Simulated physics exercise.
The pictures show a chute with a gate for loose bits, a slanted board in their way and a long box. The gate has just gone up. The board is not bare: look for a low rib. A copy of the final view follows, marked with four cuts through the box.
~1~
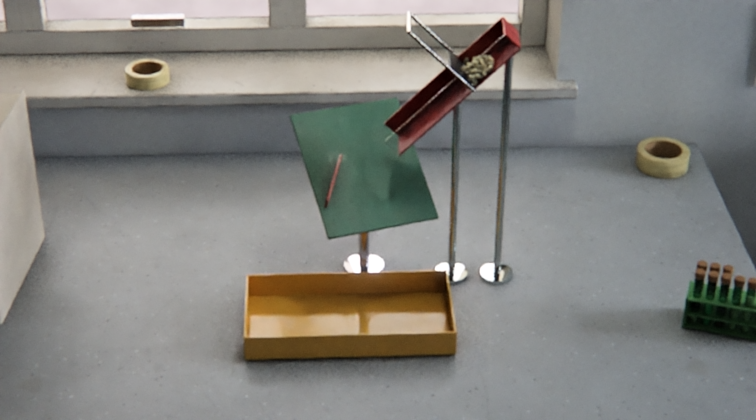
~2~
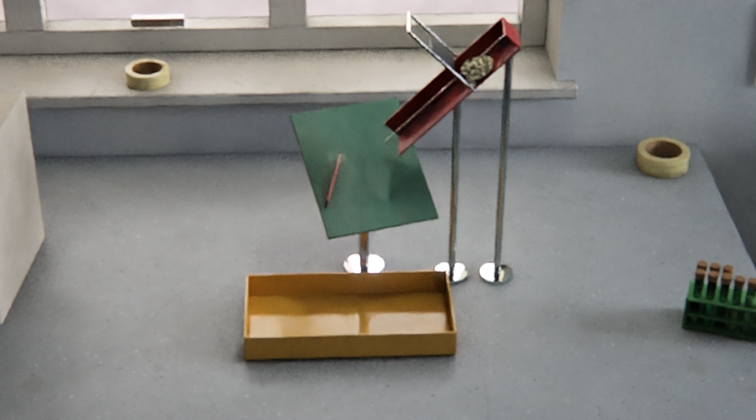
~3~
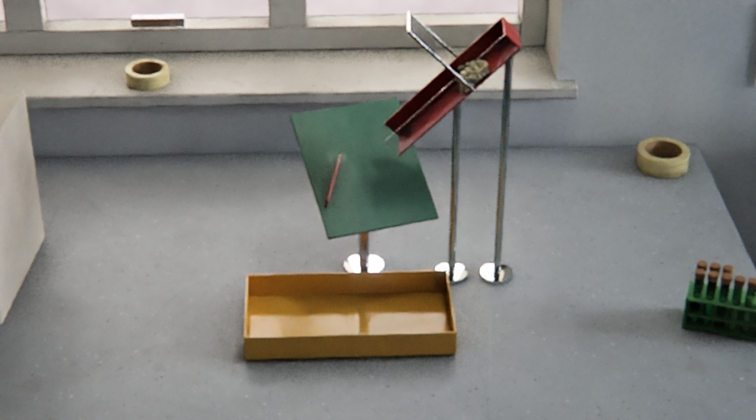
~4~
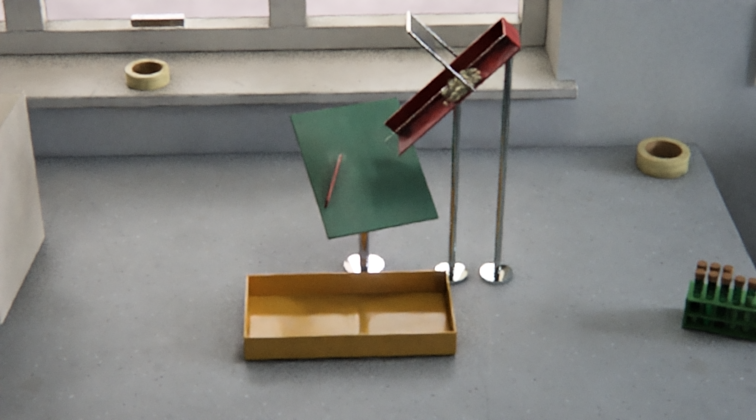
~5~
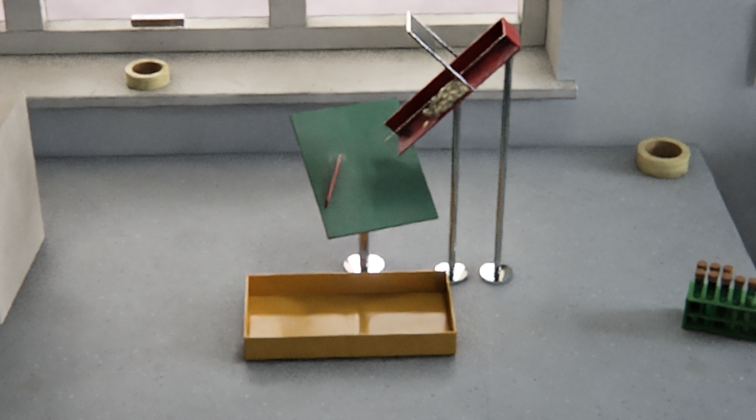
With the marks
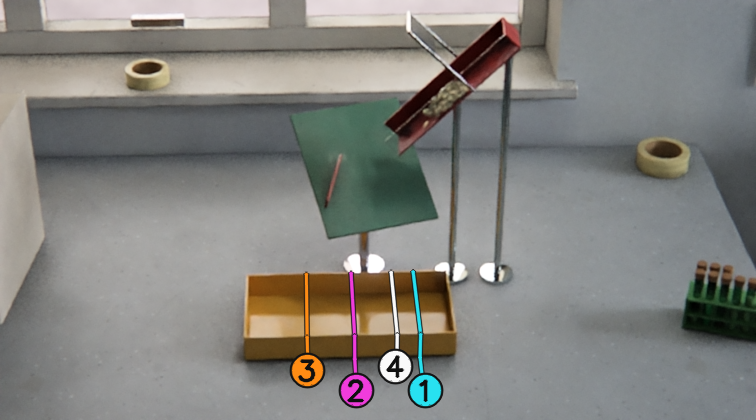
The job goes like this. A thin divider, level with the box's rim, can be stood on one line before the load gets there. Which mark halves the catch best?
2 works best here.
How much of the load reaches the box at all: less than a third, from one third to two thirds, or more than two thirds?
More than two thirds.
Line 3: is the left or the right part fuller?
The right side.
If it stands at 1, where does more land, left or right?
Left.
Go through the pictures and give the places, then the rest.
In the first frame, load behind the gate at (477, 66), white beans; lip of the chute at (399, 146), sloping fairly steeply.
In the second frame, middle of the board at (364, 166), tilted fairly steeply; middle of its low edge at (385, 228); of its high edge at (344, 106).
In the third frame, front corners of the box at (244, 337) and (456, 332), empty; front of the load at (462, 89).
In the fourth frame, middle of the load at (461, 83); its front at (446, 104), about a third of the way to the lip; rib from (341, 155) to (328, 201).
In the fifth frame, middle of the load at (445, 97); its front at (426, 124), about two thirds of the way to the lip.
On the marked copy, line 1 crosses the front rim at (420, 333); line 2 crosses the front rim at (354, 335); line 3 crosses the front rim at (307, 336); line 4 crosses the front rim at (397, 334).
If 1 is chosen, of what is caught, nearly all on the left of the divider, a small part on the right.
If 2 is chosen, of what is caught, about half on the left of the divider, about half on the right.
If 3 is chosen, of what is caught, a small part on the left of the divider, nearly all on the right.
If 4 is chosen, of what is caught, most on the left of the divider, about a quarter on the right.
